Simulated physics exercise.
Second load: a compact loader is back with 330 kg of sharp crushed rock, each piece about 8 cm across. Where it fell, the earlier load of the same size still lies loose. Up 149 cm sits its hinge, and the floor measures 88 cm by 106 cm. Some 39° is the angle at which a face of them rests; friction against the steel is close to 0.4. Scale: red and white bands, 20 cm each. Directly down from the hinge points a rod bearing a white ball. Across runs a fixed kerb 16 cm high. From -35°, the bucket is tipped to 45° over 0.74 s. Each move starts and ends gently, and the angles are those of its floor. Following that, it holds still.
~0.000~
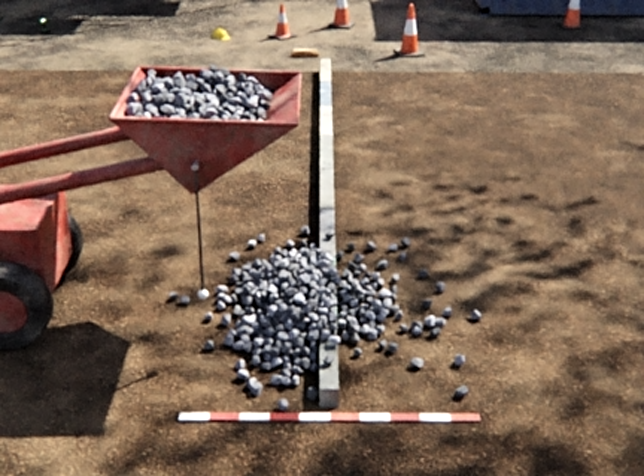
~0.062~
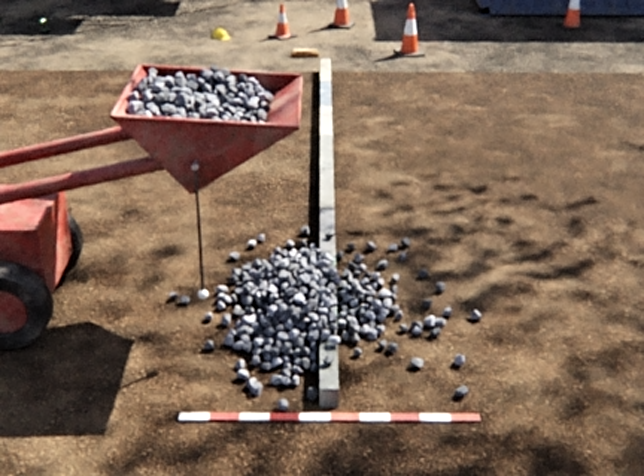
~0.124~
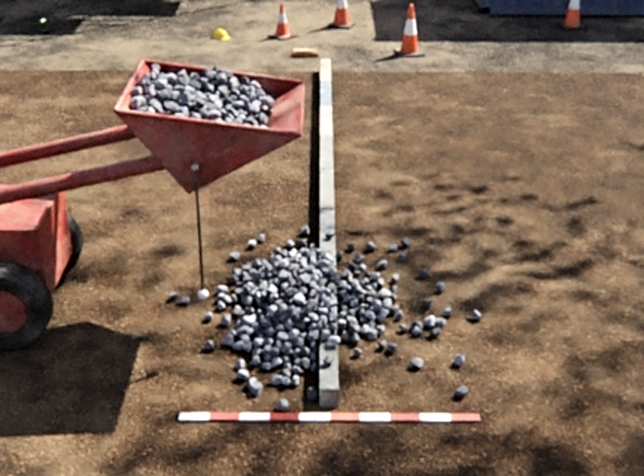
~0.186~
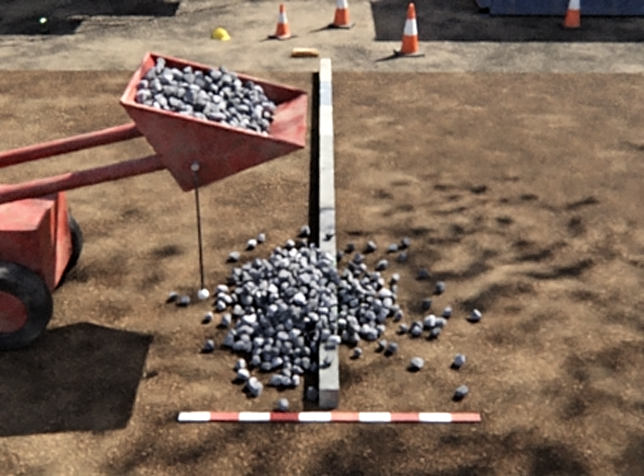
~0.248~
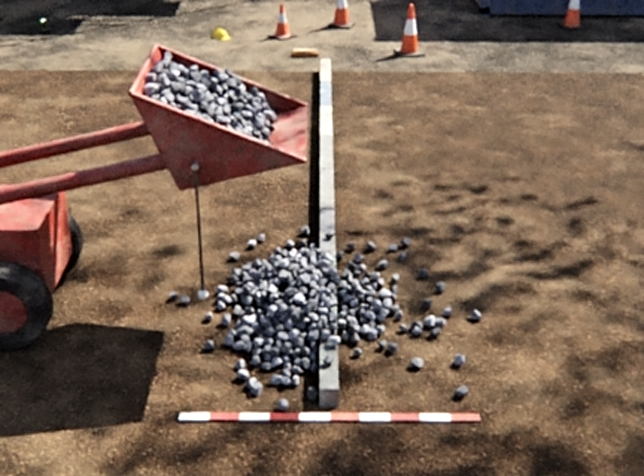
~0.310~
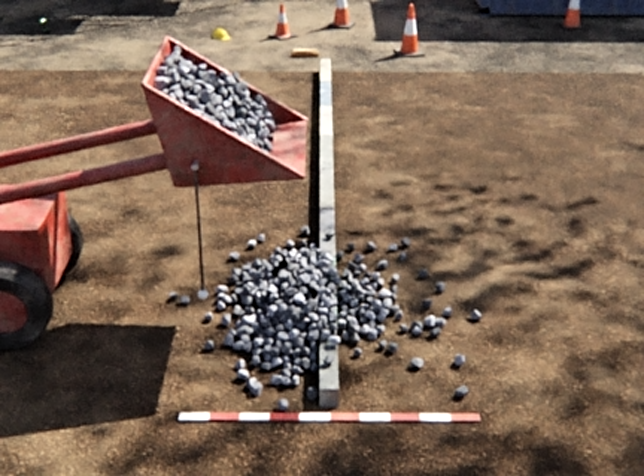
On a sunlit dirt yard, a red loader bucket full of grey stones tilting steadily rightward above a loose stone pile straddling a kerb.
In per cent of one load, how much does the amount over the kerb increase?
About 59 per cent.
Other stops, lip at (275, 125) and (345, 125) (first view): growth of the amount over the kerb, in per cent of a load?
Around 35 percent, then around 95 percent.
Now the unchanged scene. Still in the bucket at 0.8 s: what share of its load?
Roughly 75 parts in a hundred of the load.
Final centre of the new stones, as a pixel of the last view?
Their centre ends up near (347, 299).
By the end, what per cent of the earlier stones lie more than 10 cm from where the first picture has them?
Around 10 in a hundred.
After 0.6 s the floor is at 32°; in per cent of one load, 100 in the bucket, 84 on this side of the kerb, 16 over the kerb; the foremost stones are at (447, 322).
After 0.8 s the floor is at 45°; in per cent of one load, 75 in the bucket, 108 on this side of the kerb, 16 over the kerb; the foremost stones are at (447, 322).
After 1.2 s the floor is at 45°; in per cent of one load, 12 in the bucket, 151 on this side of the kerb, 37 over the kerb; the foremost stones are at (447, 322).
After 3.8 s the floor is at 45°; in per cent of one load, 0 in the bucket, 124 on this side of the kerb, 76 over the kerb; the foremost stones are at (514, 306). Net gain over the kerb, 59.
